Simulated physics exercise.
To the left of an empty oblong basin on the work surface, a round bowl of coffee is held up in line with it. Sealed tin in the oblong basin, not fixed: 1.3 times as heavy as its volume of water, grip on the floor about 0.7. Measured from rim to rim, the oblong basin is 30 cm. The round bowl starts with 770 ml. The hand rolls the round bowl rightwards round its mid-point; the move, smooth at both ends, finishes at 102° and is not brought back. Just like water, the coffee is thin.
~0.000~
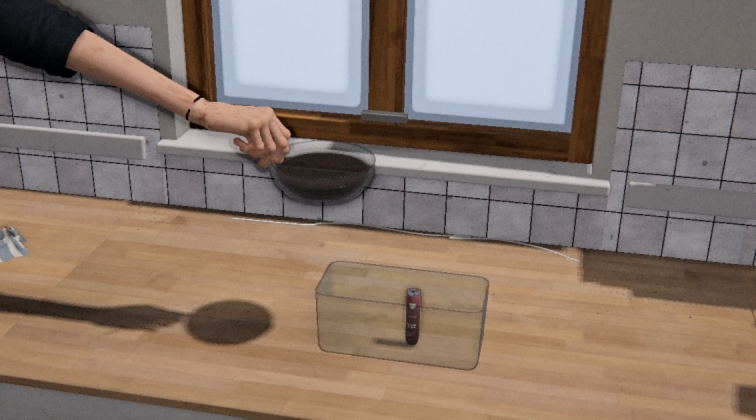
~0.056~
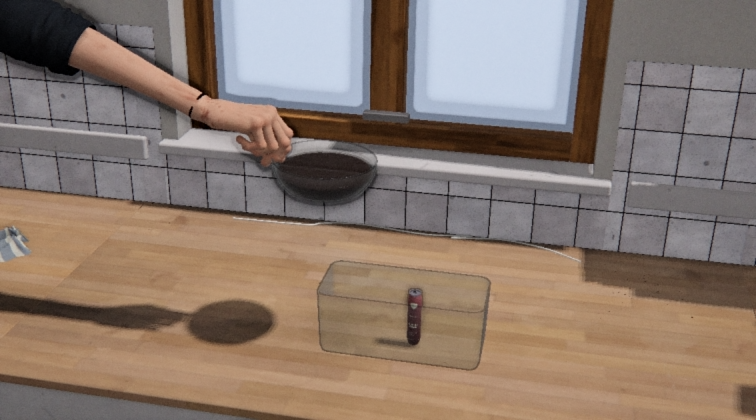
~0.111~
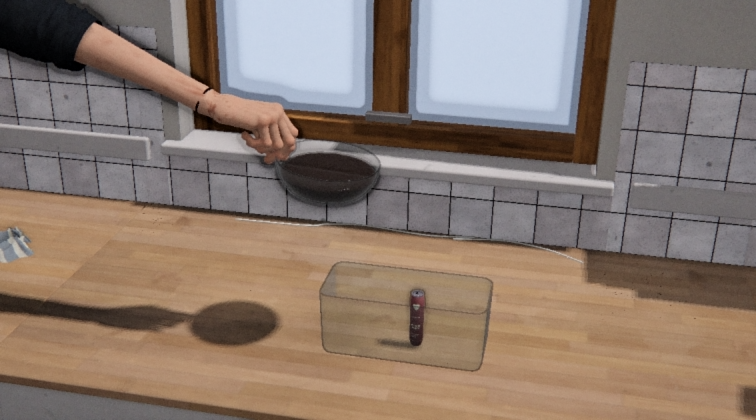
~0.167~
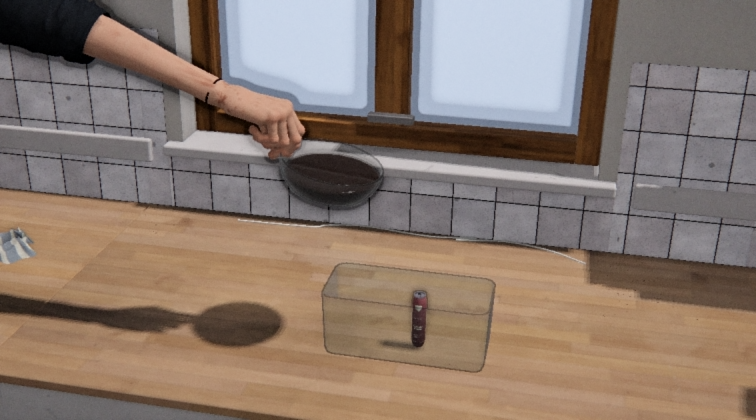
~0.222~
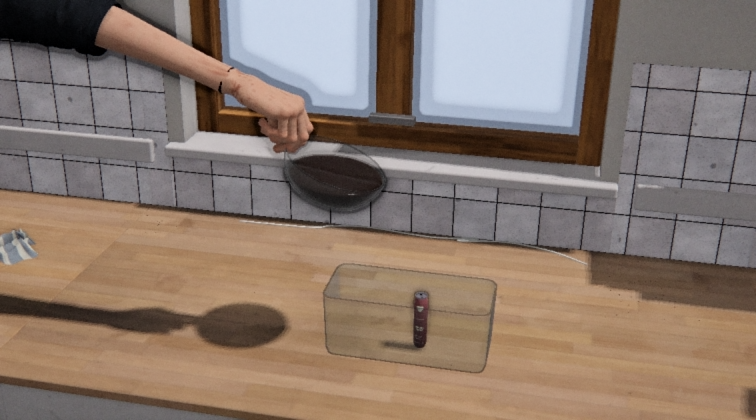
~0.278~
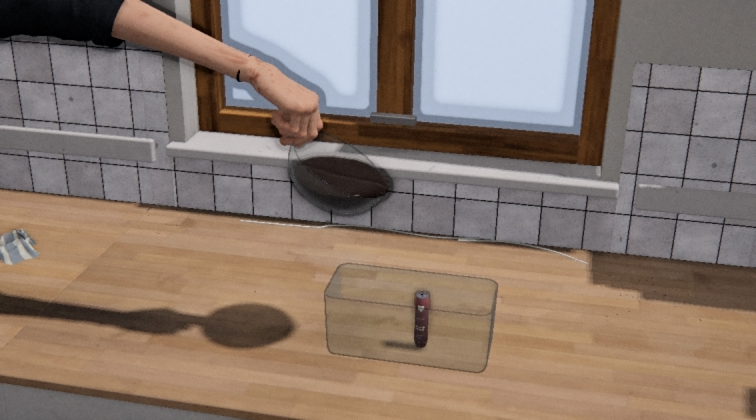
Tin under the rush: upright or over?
Over.
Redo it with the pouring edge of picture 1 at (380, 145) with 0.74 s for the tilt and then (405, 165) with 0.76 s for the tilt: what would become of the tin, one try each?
The tin stays vertical the first time and stays vertical the second time.
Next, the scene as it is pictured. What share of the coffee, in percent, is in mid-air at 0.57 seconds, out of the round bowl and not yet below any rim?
It comes to roughly 58 per cent.
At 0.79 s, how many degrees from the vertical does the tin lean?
It sits at roughly 10°.
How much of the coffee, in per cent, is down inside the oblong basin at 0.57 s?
32 %, roughly.
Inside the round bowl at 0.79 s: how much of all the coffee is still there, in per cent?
About 0 % is still there.
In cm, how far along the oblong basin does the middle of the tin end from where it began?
Looks like roughly 7.0 cm in total.
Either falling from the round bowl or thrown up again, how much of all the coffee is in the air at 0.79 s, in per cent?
Something like 4 per cent of the total.
After 0.57 s the tilt is 88° and 10 per cent is still to pour; the tin stands where it began.
After 0.79 s the tilt is 102° and 0 per cent is still to pour; the tin leans 8°.
After 1.01 s the tilt is 102° and 0 per cent is still to pour; the tin leans 29°.
After 1.26 s the tilt is 102° and 0 per cent is still to pour; the tin lies on its side.
In the end the tin lies on its side.
